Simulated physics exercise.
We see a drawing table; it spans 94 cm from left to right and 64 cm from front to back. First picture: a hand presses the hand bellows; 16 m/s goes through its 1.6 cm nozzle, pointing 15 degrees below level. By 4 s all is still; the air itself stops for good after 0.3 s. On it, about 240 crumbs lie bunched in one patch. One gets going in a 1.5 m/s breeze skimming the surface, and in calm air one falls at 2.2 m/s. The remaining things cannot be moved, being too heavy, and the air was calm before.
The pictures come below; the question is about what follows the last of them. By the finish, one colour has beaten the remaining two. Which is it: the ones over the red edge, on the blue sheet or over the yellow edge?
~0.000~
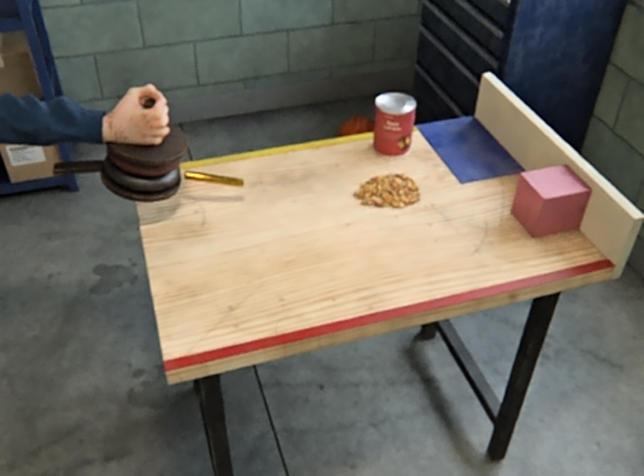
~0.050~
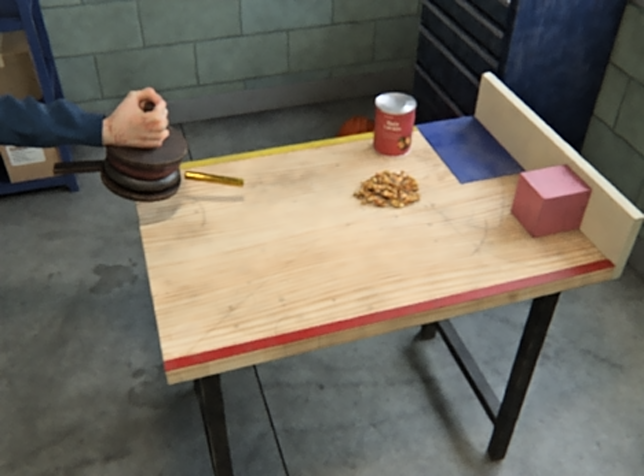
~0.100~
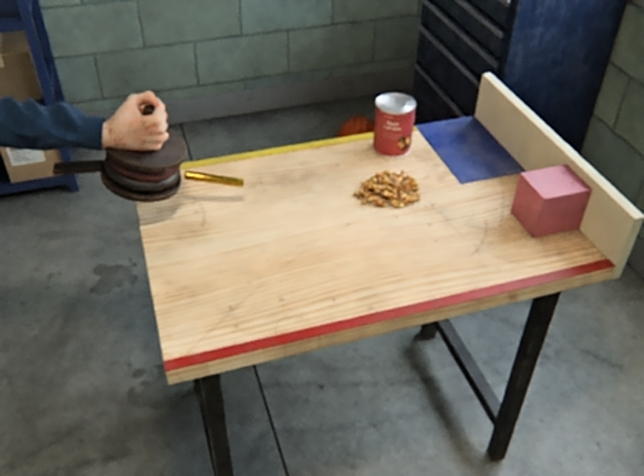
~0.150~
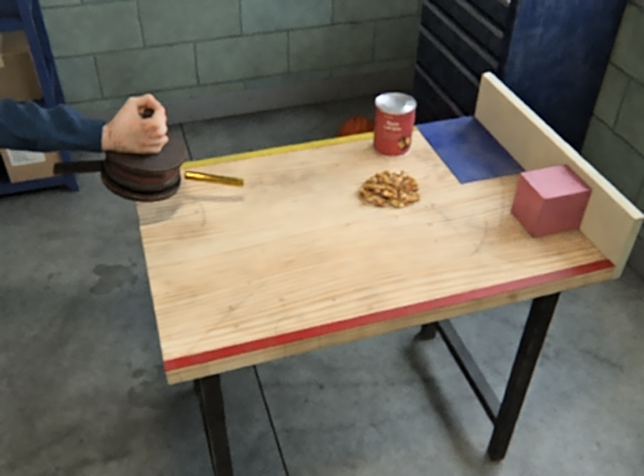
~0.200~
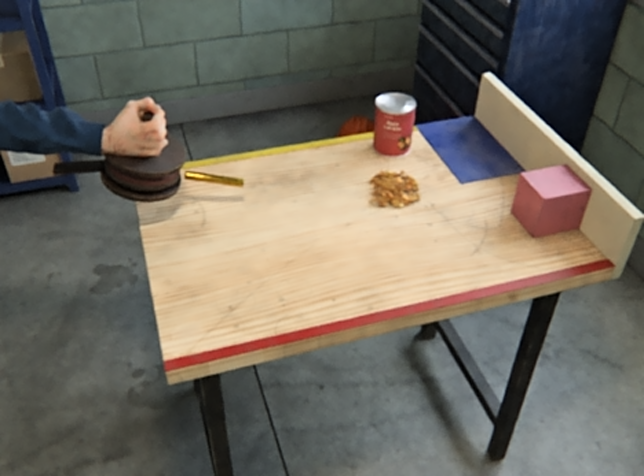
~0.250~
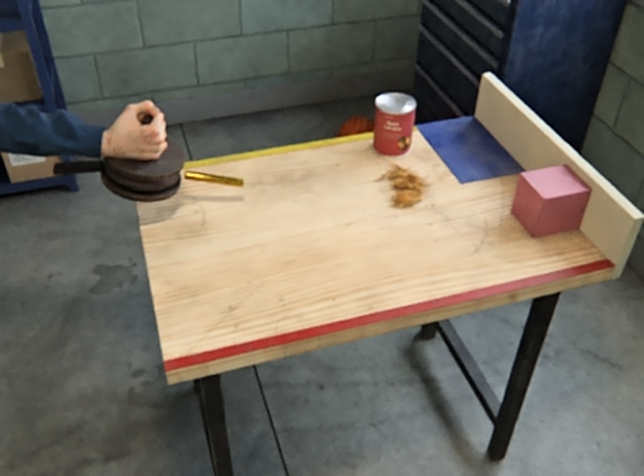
Blue.
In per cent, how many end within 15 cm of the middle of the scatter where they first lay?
Around 0 in a hundred.
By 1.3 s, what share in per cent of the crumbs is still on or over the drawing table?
Around 100 %.
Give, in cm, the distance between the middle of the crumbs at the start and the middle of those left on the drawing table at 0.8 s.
Around 35 cm from the start.
After 0.8 s, 100 % are still on the top, 50 % are on the blue sheet, 0 % over the yellow edge and 0 % over the red edge; the middle of those left on the top is near (526, 167).
After 1.3 s, 100 % are still on the top, 50 % are on the blue sheet, 0 % over the yellow edge and 0 % over the red edge; the middle of those left on the top is near (526, 167).
After 2.2 s, 100 % are still on the top, 50 % are on the blue sheet, 0 % over the yellow edge and 0 % over the red edge; the middle of those left on the top is near (526, 167).
After 4.0 s, at the end, 50 % are on the blue sheet, 0 % over the yellow edge and 0 % over the red edge; the middle of those left on the top is near (526, 167).
